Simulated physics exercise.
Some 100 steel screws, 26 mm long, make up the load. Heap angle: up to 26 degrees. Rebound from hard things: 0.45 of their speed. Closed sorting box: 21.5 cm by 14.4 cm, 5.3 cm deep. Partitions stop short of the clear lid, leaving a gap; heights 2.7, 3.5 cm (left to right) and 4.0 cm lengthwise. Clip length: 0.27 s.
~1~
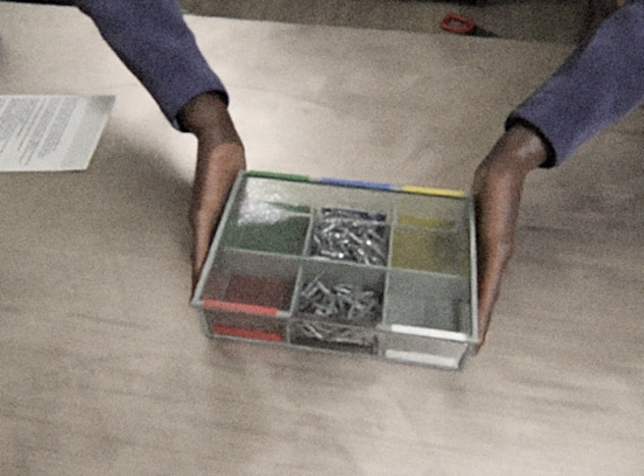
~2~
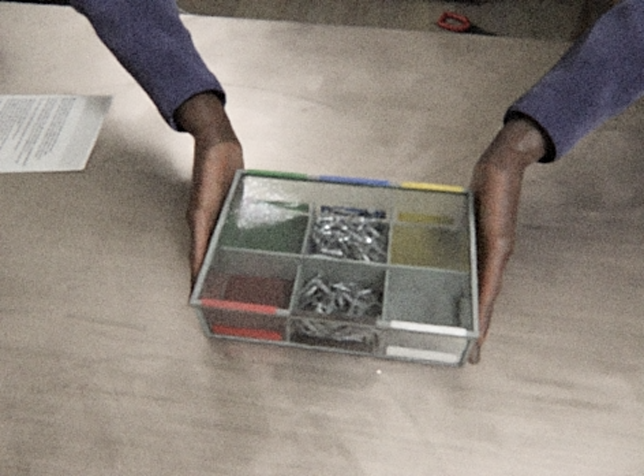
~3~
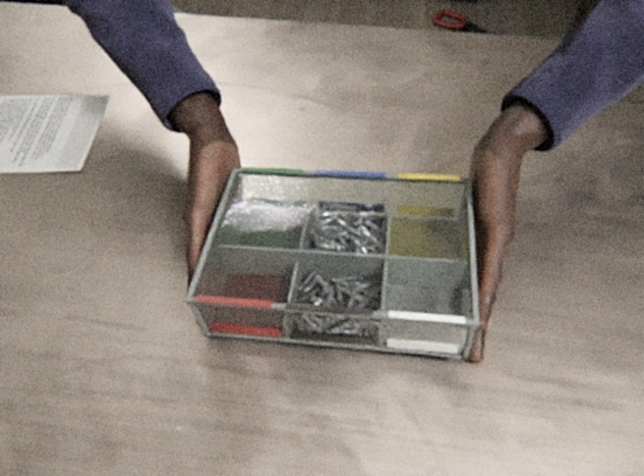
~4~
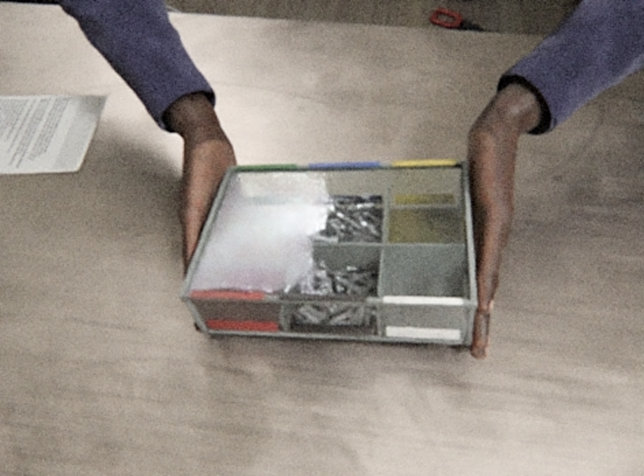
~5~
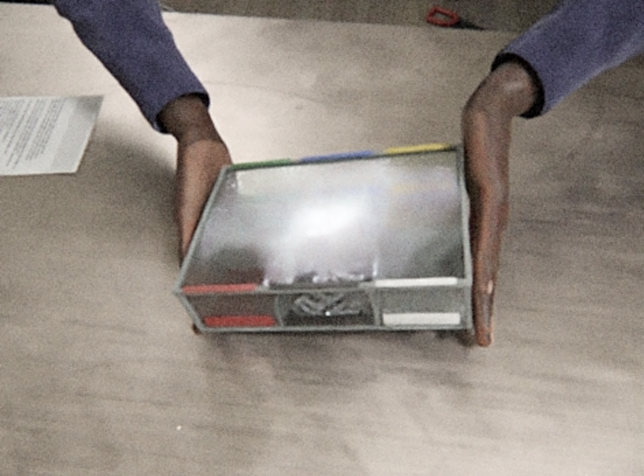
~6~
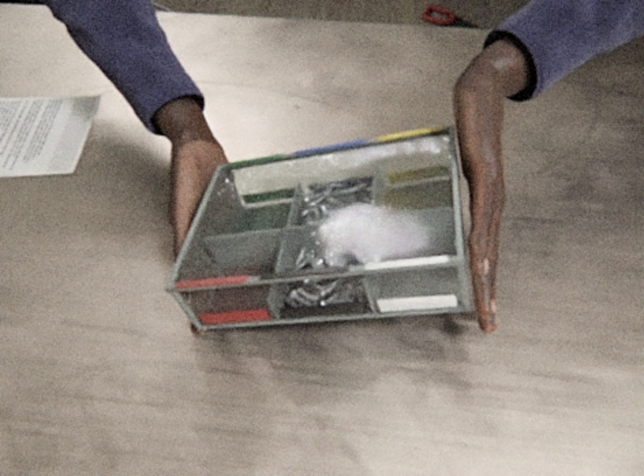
A pale wood-grained tabletop is seen from above at an angle, the view staying still, with a printed sheet at the left and a small red object near the top edge. Two hands in blue-purple sleeves grip a clear, six-compartment box with coloured edge strips, small metal pieces filling its two middle sections. The hands slowly tilt it, raising its right side, while a bright reflection spreads across the lid, then shrinks.
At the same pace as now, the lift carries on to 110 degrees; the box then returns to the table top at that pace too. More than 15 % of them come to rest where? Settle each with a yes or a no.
For red, yes; for blue, no; for green, yes; for yellow, no; for white, no; for black, no.
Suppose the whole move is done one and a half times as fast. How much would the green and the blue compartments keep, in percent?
The green compartment would end with 70 per cent and the blue one with 5 per cent.
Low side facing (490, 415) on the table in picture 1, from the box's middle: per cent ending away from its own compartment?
Something like 30 per cent of the pieces.
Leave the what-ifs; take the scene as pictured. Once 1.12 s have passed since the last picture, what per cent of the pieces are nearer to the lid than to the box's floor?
Around 90 in a hundred, give or take.
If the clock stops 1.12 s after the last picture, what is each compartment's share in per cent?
Shares - red: 15, blue: 20, green: 50, yellow: 0, white: 0, black: 15.
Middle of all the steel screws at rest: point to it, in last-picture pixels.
Estimated resting centre: Around (257, 238).
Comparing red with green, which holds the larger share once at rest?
More settles in the green compartment.
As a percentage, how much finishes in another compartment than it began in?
Roughly 100 in a hundred.
Then, 1.12 s after the last picture, tilt 110 degrees; red 15 %, blue 20 %, green 50 %, black 15 %.
Then, 1.87 s after the last picture, tilt 49 degrees; red 25 %, green 75 %.
Then, 2.64 s after the last picture, tilt 0 degrees; red 25 %, green 70 %.
In the end, red 25 %, blue 0 %, green 70 %, yellow 0 %, white 0 %, black 0 %.
